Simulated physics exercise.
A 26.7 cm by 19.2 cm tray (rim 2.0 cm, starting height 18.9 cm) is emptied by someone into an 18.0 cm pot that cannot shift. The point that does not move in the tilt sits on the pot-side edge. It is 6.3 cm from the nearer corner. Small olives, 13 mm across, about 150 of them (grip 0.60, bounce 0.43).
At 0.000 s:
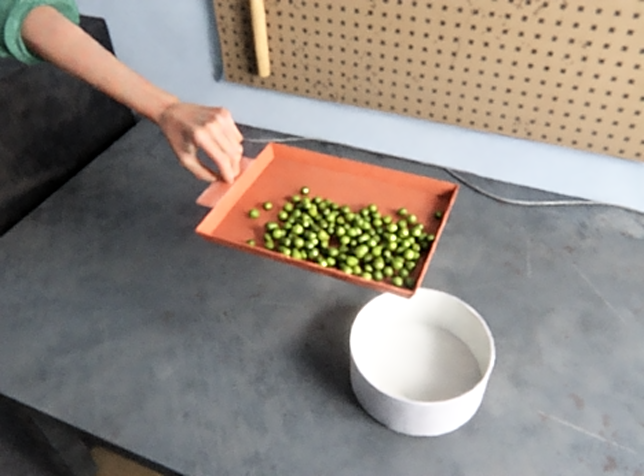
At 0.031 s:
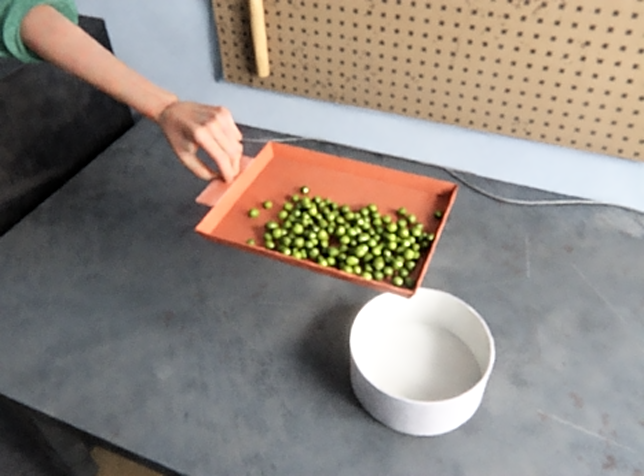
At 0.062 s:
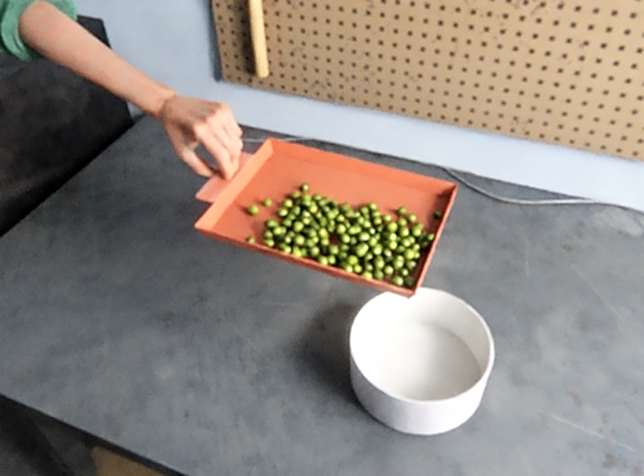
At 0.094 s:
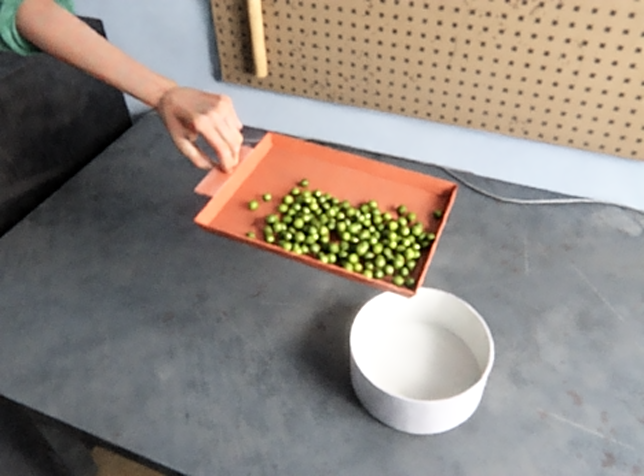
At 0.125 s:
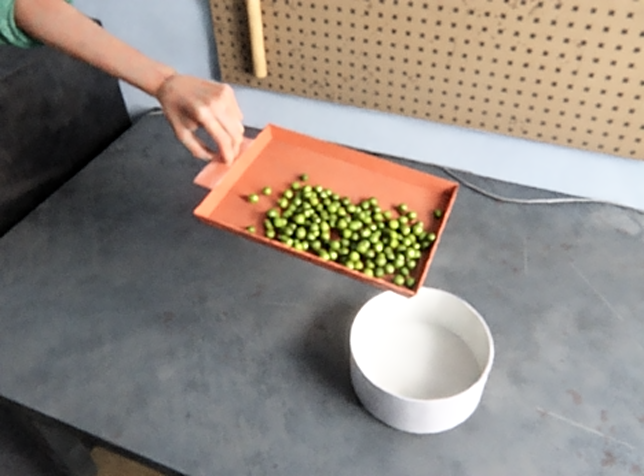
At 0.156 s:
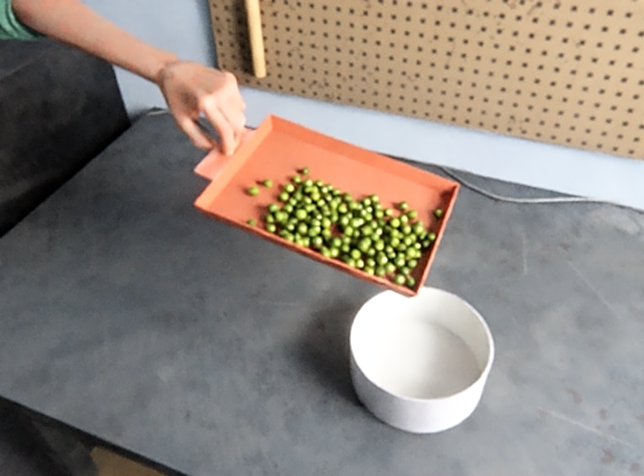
A hand held an orange tray of small green olives above a white pot on a dark table, keeping it nearly still before slowly raising the handle side, while the olives barely shifted.
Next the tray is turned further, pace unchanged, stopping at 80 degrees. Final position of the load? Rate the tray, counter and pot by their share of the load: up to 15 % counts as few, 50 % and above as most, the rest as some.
Tray: Few; counter: Some; pot: Most.
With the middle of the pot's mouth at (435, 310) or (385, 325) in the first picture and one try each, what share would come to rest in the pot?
75 and 20 %.
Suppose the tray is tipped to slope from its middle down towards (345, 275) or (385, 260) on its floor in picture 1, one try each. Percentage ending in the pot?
Near 75 and 95 percent, in that order.
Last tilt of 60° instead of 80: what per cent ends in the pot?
In that case it comes to about 20 in a hundred.
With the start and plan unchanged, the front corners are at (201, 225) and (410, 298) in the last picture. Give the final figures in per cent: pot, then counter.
Pot: 55, counter: 40.
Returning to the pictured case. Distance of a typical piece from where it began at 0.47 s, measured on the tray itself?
About 3 cm.
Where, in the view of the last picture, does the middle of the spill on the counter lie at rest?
(510, 332), about.
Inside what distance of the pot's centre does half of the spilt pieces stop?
I'd say around 16 centimetres.
Then, at 0.47 s, tilt 45 degrees; the tray holds 100 %, the pot 0 %.
Then, at 0.67 s, tilt 67 degrees; the tray holds 100 %, the pot 0 %.
Then, at 0.99 s, tilt 80 degrees; the tray holds 40 %, the pot 25 %.
In the end, at 2.3 s, tray 5 %, counter 30 %, pot 65 %.
